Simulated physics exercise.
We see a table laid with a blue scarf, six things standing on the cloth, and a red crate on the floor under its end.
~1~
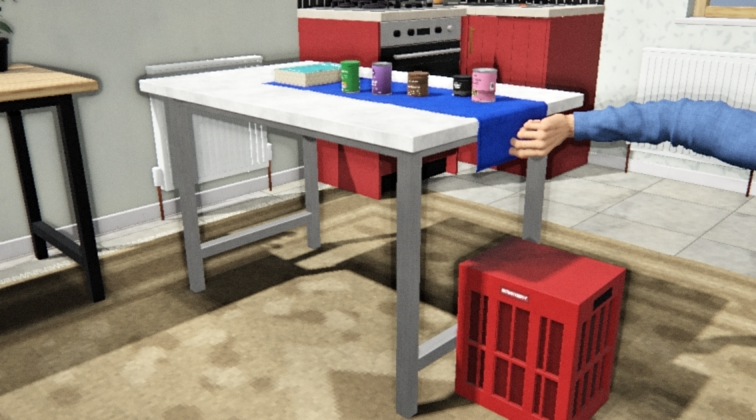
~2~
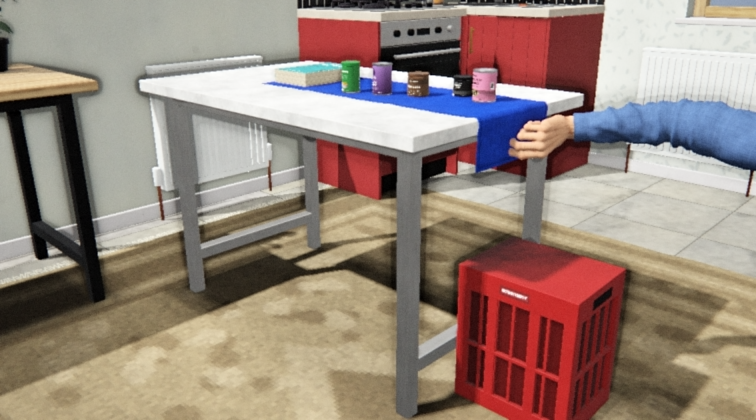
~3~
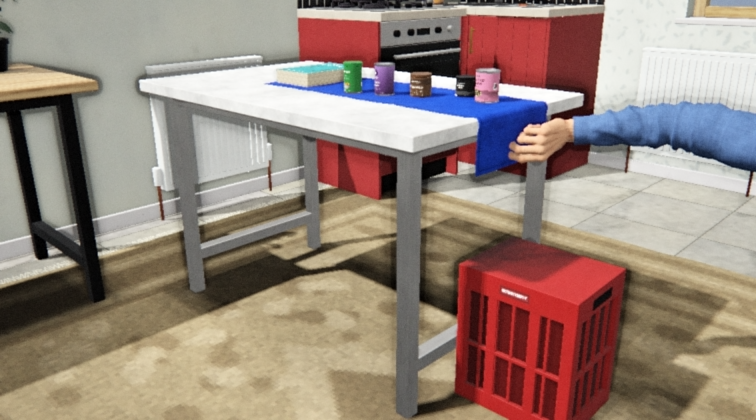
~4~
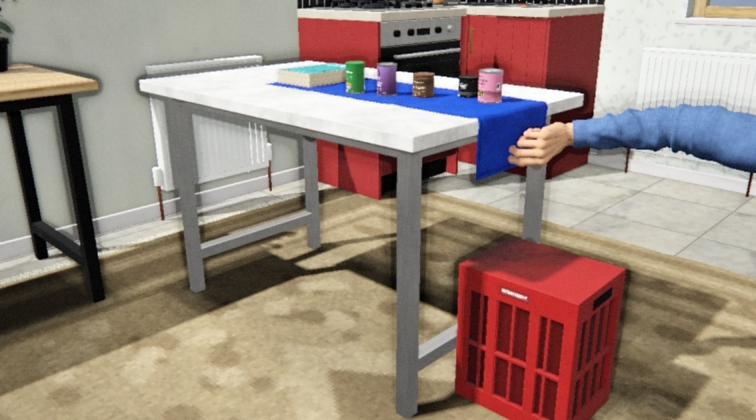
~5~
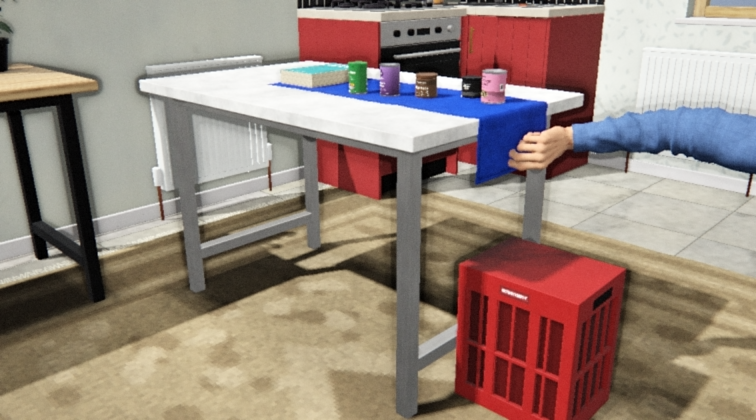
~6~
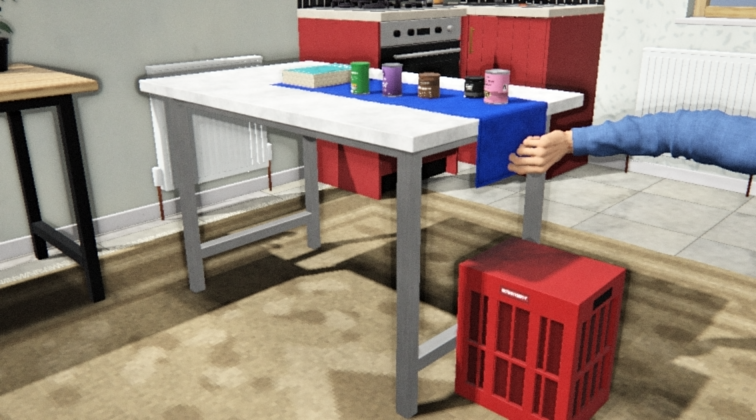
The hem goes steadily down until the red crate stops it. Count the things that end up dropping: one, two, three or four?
In all, two slip off.
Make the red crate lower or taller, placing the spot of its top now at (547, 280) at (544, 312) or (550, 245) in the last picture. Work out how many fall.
Numbers: 3; 1.
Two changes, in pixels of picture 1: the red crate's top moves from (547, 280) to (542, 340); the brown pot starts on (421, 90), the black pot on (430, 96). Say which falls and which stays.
Note: Brown pot lost; black pot lost.
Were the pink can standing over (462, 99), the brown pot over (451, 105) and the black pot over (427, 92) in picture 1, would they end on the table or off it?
Note: Pink can lost; brown pot lost; black pot kept on top.
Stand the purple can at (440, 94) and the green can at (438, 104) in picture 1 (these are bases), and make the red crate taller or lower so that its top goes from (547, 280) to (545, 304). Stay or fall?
Purple can is gone, green can is gone.
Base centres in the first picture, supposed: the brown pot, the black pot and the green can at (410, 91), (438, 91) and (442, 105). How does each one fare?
Brown pot stays, black pot stays, green can gone.
Soon after, hem near (510, 220); pink can gone.
After that, hem on the crate; pink can and black pot gone.
In the end, hem on the crate; pink can and black pot gone. The table loses two.
